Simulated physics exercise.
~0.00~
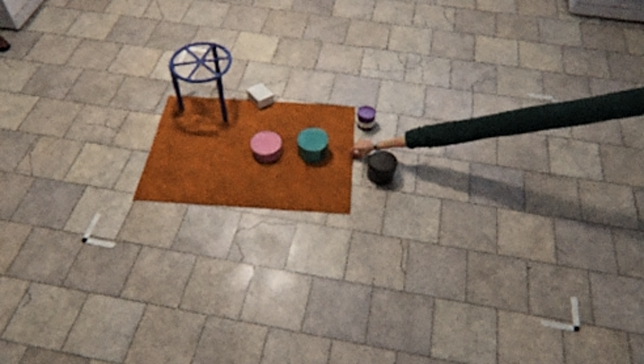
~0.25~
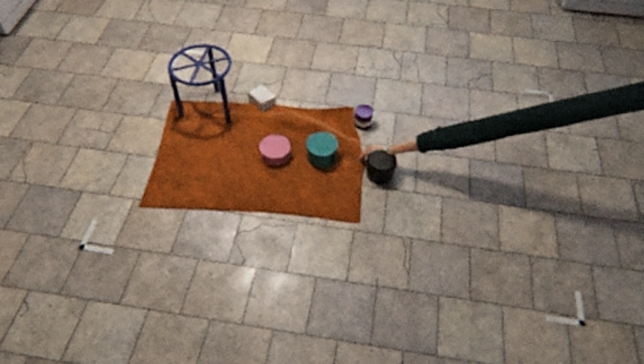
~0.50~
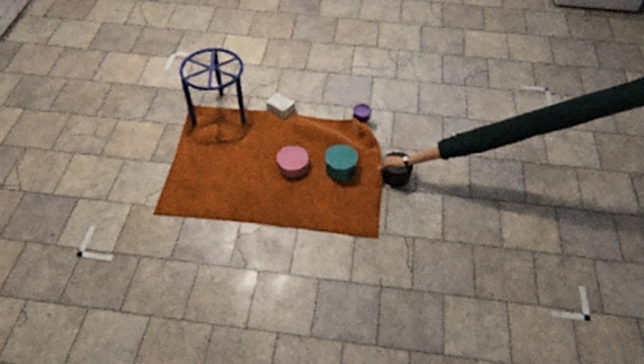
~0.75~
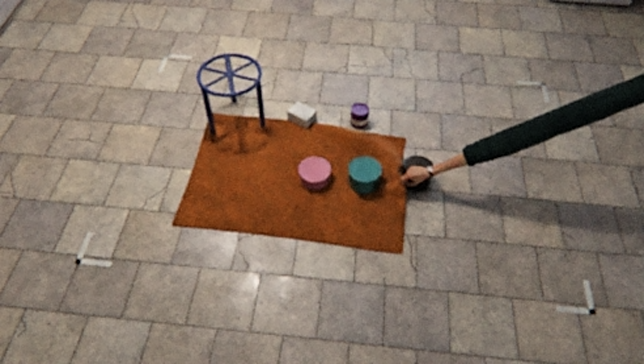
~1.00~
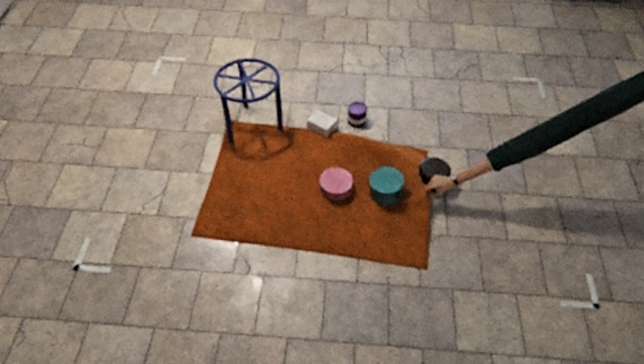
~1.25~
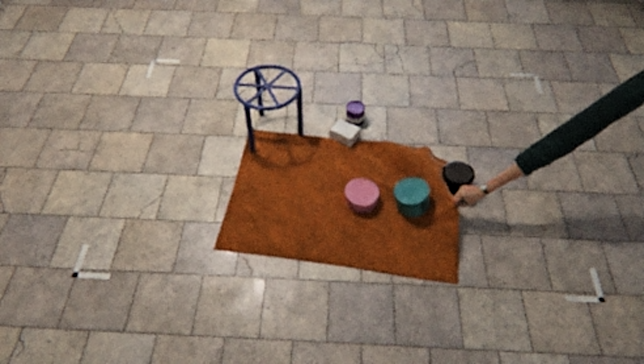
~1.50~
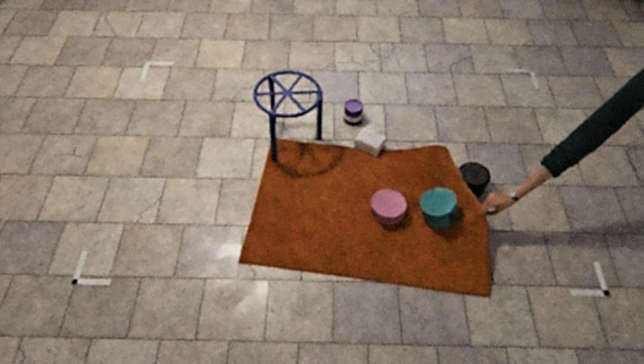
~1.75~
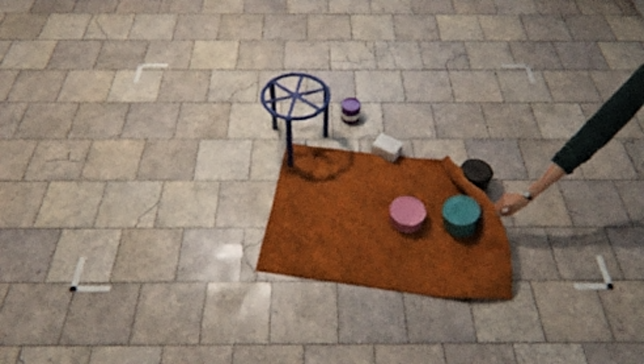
The video shows a hand in a dark green sleeve pulling an orange-brown rug rightward across a tiled floor, carrying a blue stool, pink bucket, teal bin and white box along. The purple pot stays behind, and the rug ends with its far right corner folded near the black pot.
